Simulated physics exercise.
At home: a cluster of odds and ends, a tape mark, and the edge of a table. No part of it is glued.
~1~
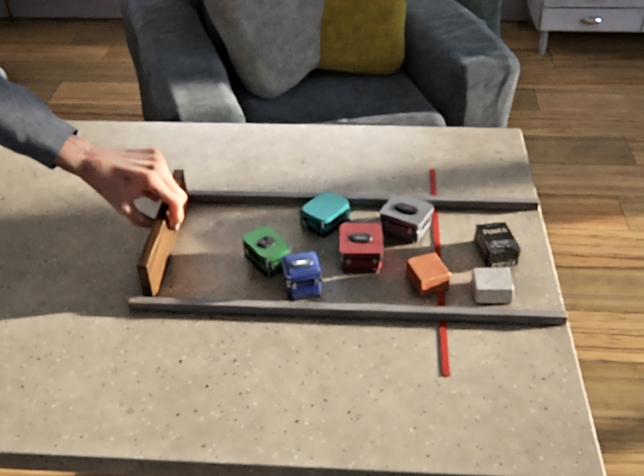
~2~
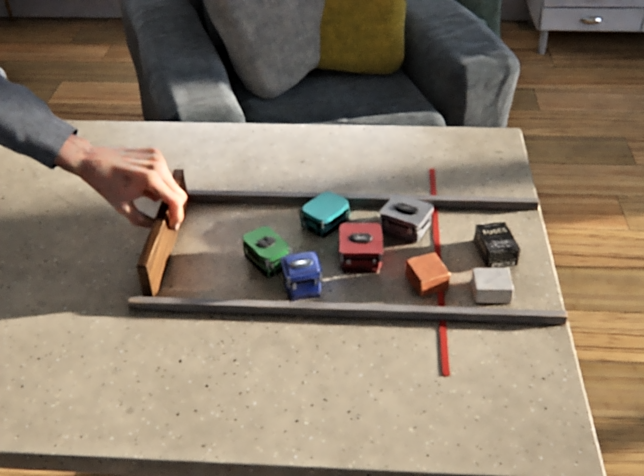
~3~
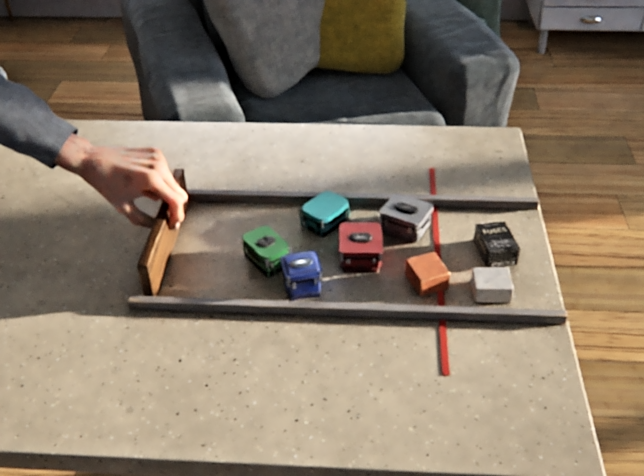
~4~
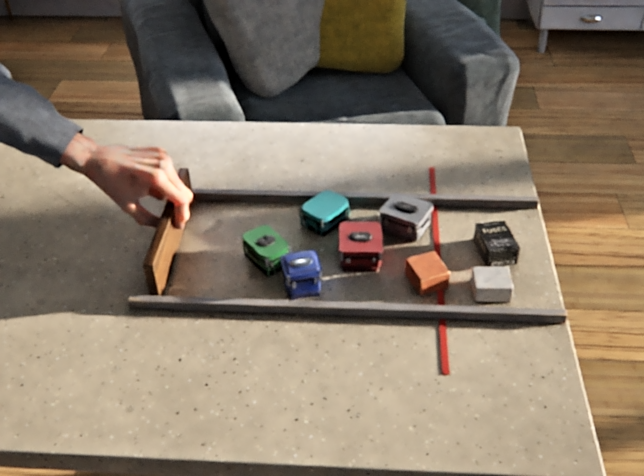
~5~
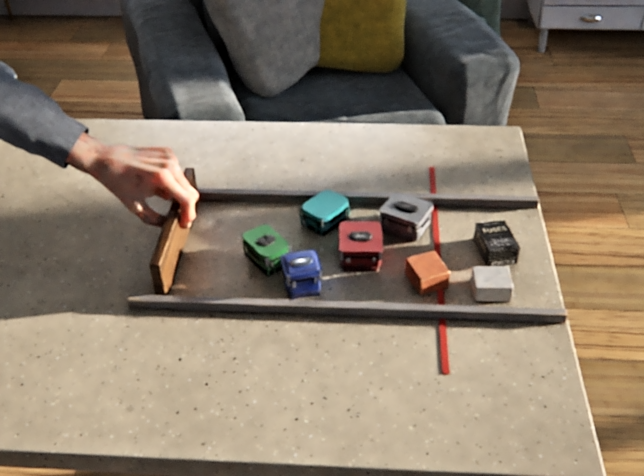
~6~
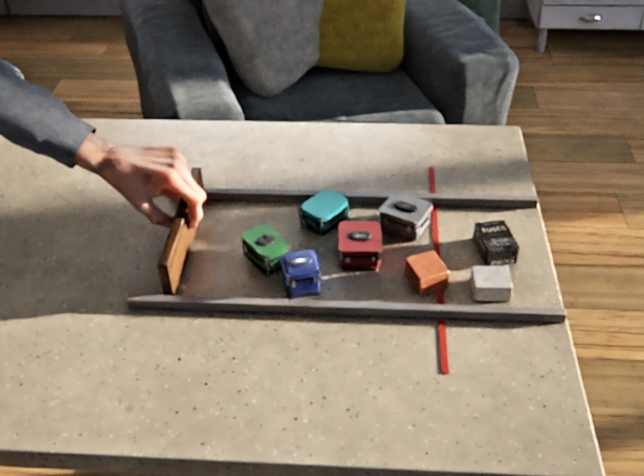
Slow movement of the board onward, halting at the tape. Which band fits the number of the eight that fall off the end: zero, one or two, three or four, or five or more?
The push drops not a single one off the table.
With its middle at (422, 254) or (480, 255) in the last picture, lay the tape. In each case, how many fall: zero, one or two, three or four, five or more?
In order: No fall at all, then just one or two.
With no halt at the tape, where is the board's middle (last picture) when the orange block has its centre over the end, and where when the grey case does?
For the orange block, about (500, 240); for the grey case, about (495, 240).
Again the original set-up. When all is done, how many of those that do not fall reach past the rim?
The total here is 0.
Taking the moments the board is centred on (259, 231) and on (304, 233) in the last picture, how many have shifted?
First position 1; second position 3.
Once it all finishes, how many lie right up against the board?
Total: 3.
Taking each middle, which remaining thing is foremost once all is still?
Answer: The black box.
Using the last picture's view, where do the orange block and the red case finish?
You'll find the orange block at roughly (492, 281) and the red case at roughly (489, 248).
Soon after, none off yet; black box at rest near (496, 243); white block at rest near (491, 284); orange block at rest near (427, 272).
Then, none off yet; black box at rest near (496, 243); white block at rest near (491, 284); orange block moved about its own width near (448, 279).
At rest, the number that fall off is zero.
